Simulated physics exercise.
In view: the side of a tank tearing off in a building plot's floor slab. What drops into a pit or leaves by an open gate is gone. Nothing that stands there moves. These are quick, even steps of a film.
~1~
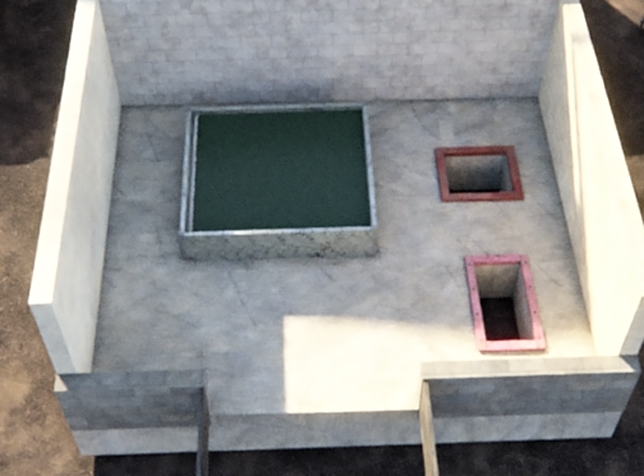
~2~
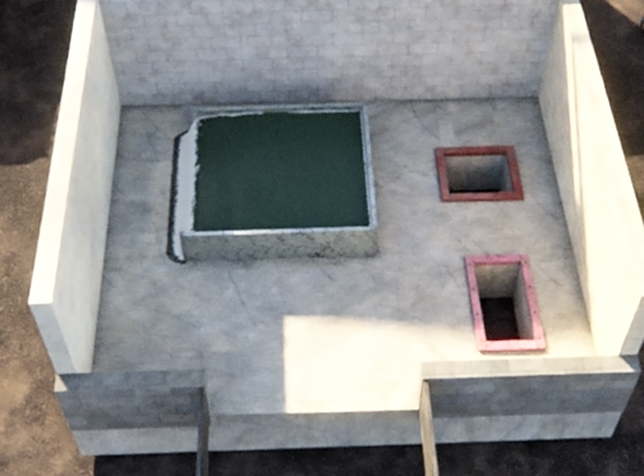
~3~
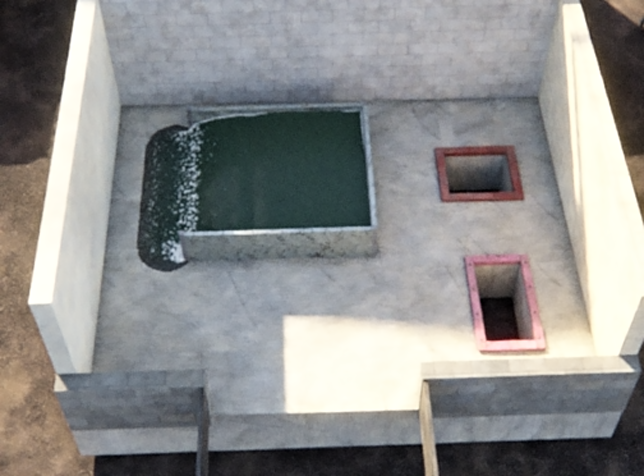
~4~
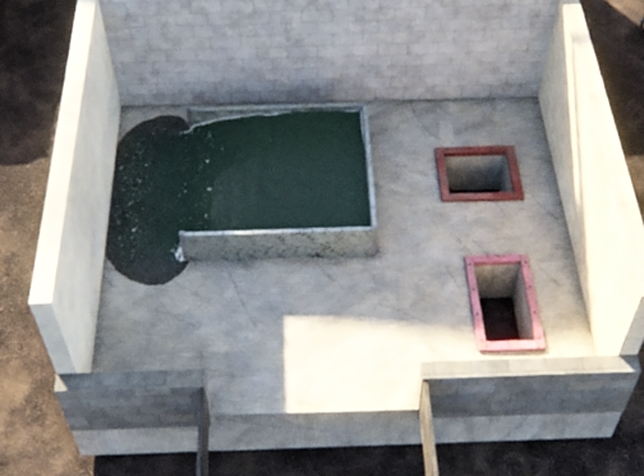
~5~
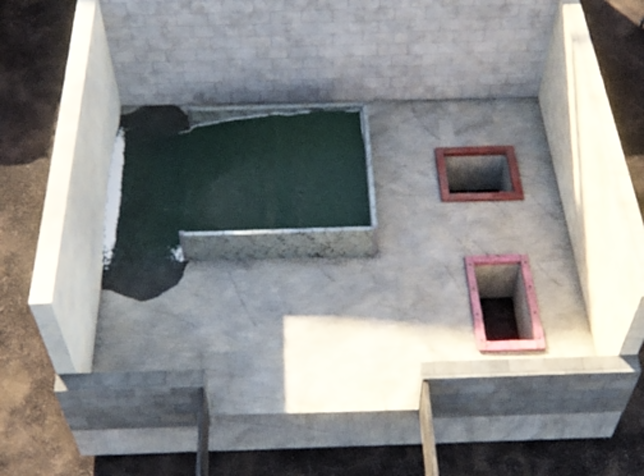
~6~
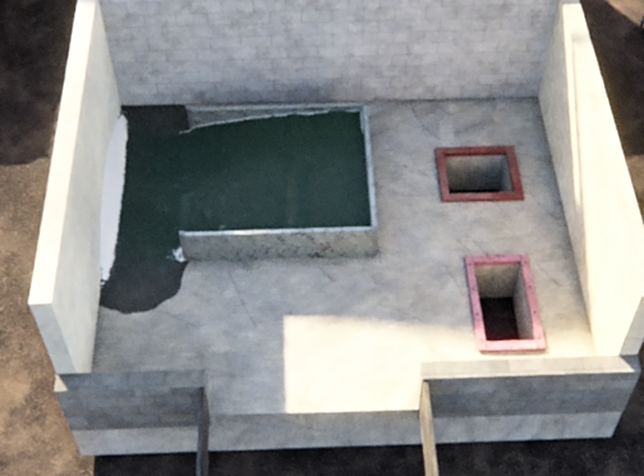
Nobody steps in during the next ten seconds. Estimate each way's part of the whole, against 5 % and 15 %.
The gate takes from 5 to 15 %; the pink pit takes from 5 to 15 %; the red pit takes under 5 %.
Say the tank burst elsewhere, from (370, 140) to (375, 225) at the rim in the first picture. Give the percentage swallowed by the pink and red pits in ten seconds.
Parts in a hundred: Pink 20, red 20.
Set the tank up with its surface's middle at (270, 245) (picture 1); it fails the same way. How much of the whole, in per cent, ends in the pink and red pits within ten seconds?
In per cent: Pink 2, red 10.
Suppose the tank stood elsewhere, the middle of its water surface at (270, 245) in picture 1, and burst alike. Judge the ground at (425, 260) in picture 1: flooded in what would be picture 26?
Verdict: Not flooded.
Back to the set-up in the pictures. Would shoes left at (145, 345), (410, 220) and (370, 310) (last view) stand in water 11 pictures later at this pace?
In that order: Awash, dry, dry.
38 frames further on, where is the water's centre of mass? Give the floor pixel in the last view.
I would point to (296, 217).
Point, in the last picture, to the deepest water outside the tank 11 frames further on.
Near (121, 115).
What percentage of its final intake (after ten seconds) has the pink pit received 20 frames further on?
Some 0 per cent.
A moment on, water covers 15 % of the floor; the gate 0 %, the pink pit 0 %, the red pit 0 %.
Next, water covers 30 % of the floor; the gate 0 %, the pink pit 0 %, the red pit 0 %.
Then, water covers 50 % of the floor; the gate 1 %, the pink pit 0 %, the red pit 0 %.
Later, water covers 90 % of the floor; the gate 6 %, the pink pit 1 %, the red pit 0 %.
In the end, water covers 95 % of the floor; the gate 11 %, the pink pit 7 %, the red pit 2 %.
